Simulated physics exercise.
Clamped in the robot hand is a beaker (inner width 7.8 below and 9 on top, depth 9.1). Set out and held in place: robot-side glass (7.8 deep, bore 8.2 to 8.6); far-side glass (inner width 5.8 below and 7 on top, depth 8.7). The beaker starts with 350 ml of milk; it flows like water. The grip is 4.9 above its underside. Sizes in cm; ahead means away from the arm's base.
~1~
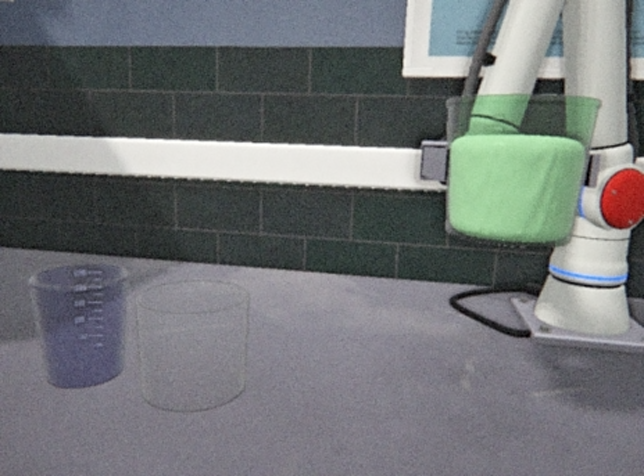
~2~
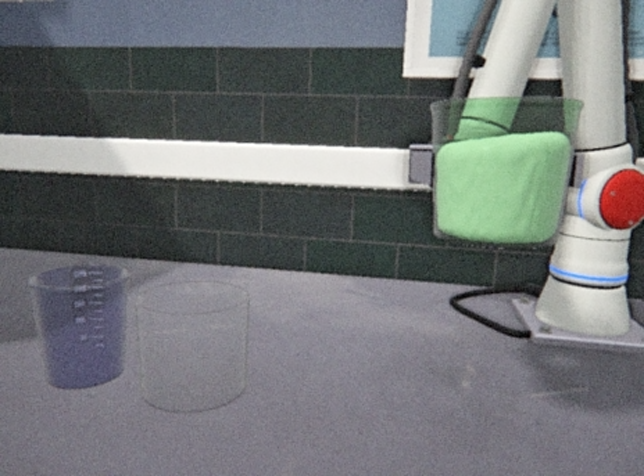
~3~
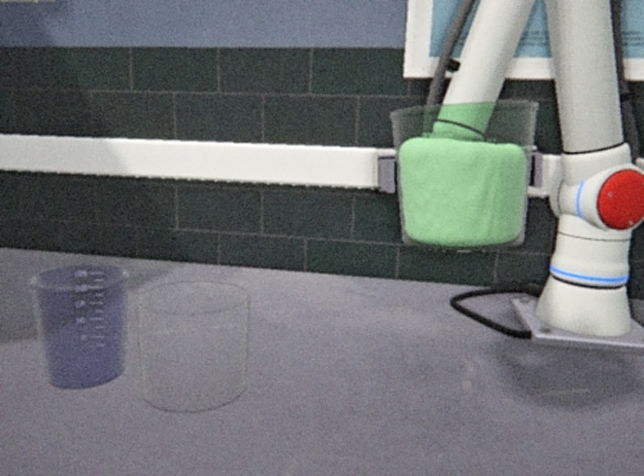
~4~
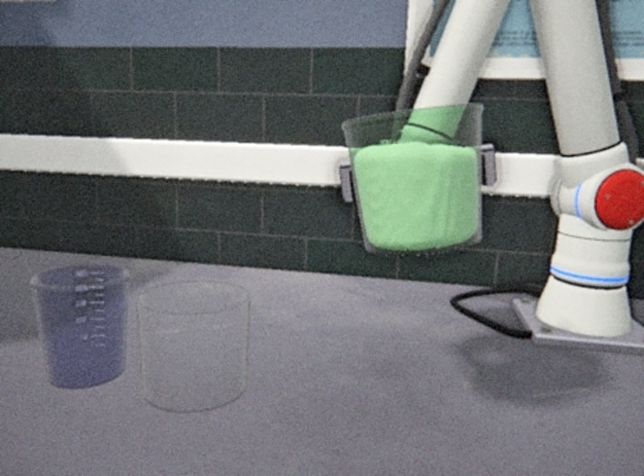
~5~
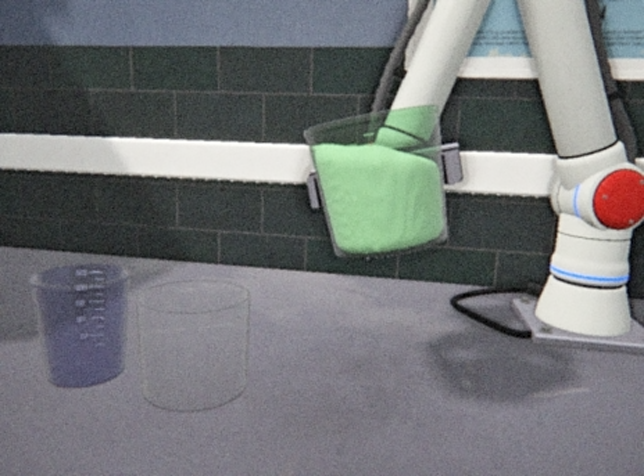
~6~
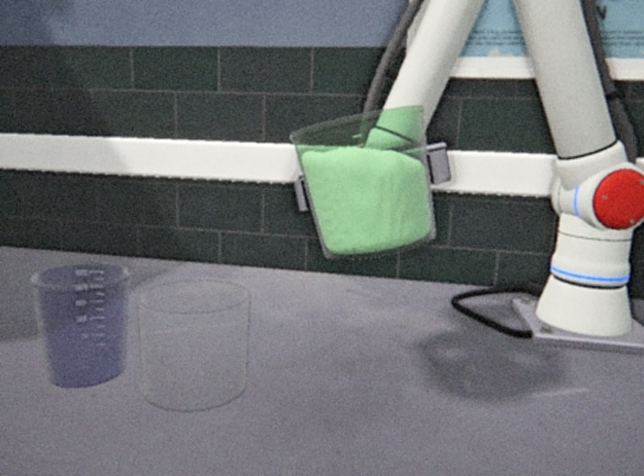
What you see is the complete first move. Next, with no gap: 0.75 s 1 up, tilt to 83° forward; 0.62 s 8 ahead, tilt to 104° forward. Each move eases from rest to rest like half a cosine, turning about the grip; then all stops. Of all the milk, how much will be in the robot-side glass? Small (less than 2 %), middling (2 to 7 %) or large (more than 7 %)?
A large share, more than 7 %, ends in the robot-side glass.
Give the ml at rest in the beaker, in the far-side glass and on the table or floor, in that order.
Roughly 0, 0, 50 ml.
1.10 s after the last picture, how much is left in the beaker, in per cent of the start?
Some 20 per cent.
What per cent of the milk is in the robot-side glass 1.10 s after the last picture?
About 65 %.
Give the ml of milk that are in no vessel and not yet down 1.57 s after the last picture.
About 0 ml.
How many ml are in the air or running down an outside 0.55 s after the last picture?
About 30 ml.
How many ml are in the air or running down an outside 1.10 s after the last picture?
Some 20 ml.
Then, 0.55 s later, tilted 71° forward, liquid up to 20 above the table; 305 ml in the beaker, 10 ml in the robot-side glass, 30 ml in the air or running down outside.
Then, 1.10 s later, tilted 95° forward, liquid up to 51 above the table; 225 ml in the robot-side glass, 70 ml in the beaker, 35 ml on the table or floor, 20 ml in the air or running down outside.
Then, 1.57 s later, tilted 104° forward, liquid up to 10 above the table; 300 ml in the robot-side glass, 50 ml on the table or floor.
Then, 2.37 s later, tilted 104° forward, liquid up to 6 above the table; 300 ml in the robot-side glass, 55 ml on the table or floor.
At rest, 300 ml in the robot-side glass, 55 ml on the table or floor. That is 85 % in the robot-side glass.
